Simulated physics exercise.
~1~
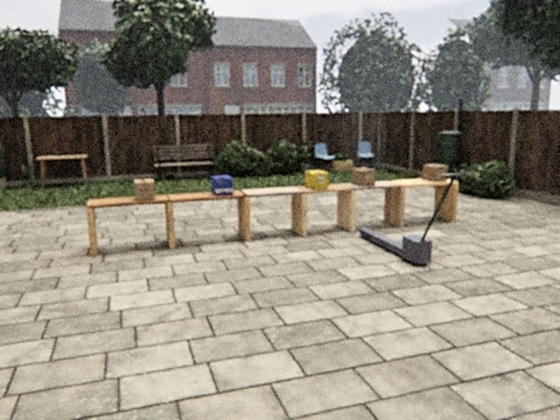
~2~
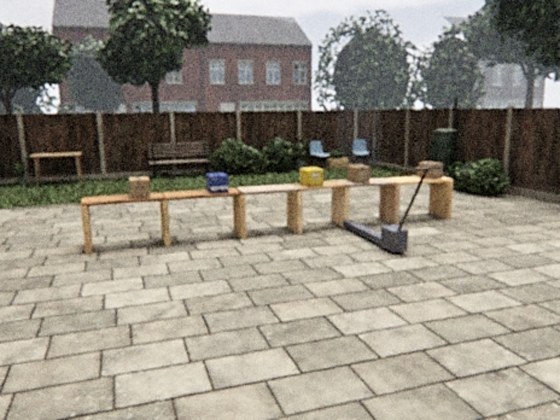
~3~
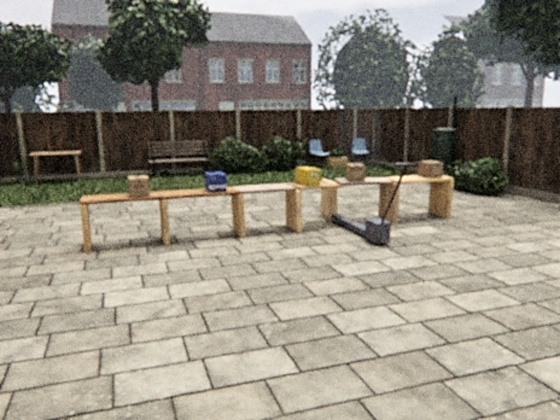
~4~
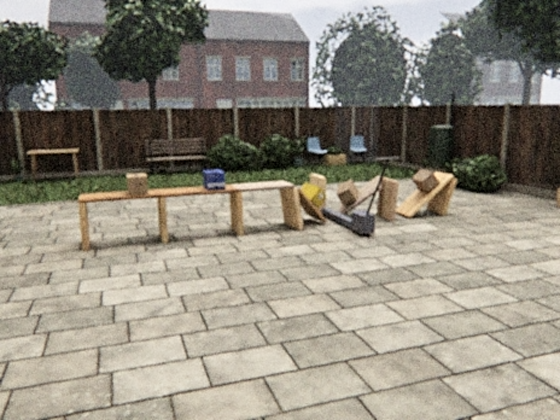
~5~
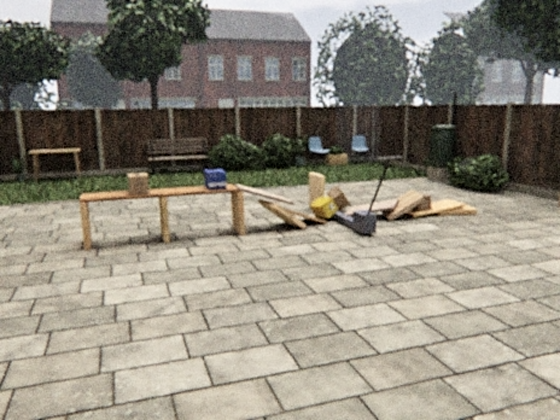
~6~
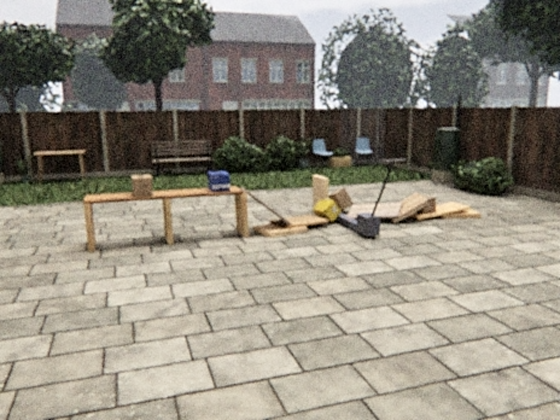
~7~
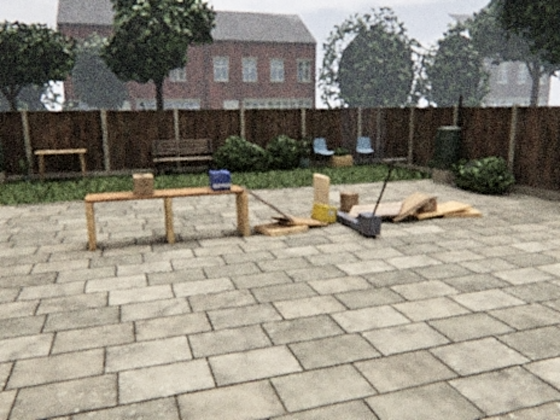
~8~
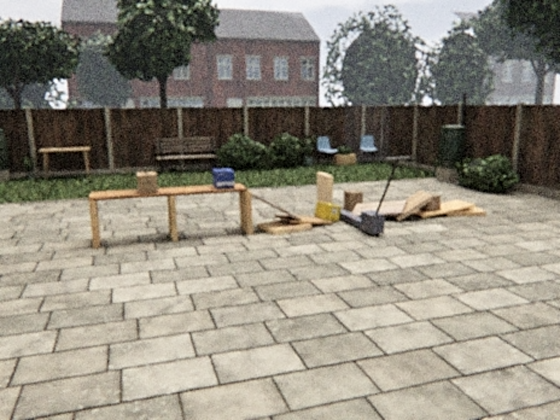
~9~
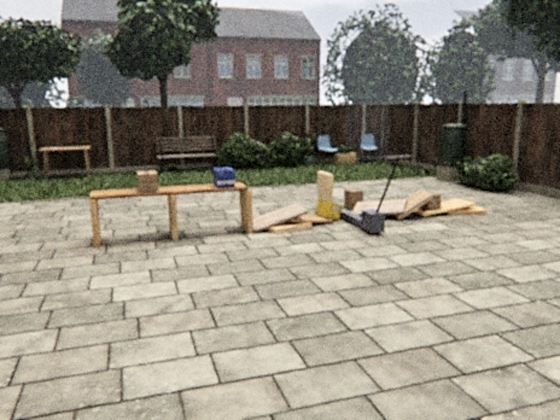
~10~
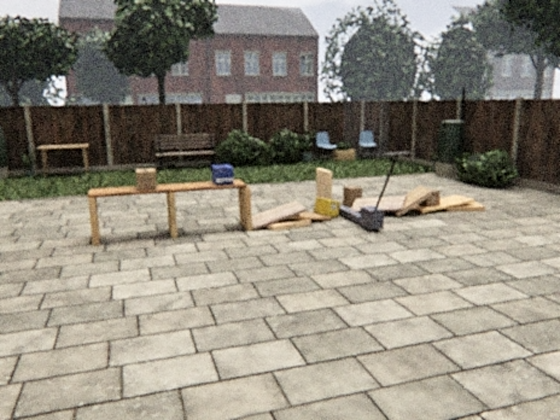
A long row of wooden boards on upright blocks stood on a patio with cartons on top until a low jack slid leftward into it, and the right side collapsed into a heap, yellow carton included, while the left side stayed standing with the blue carton.
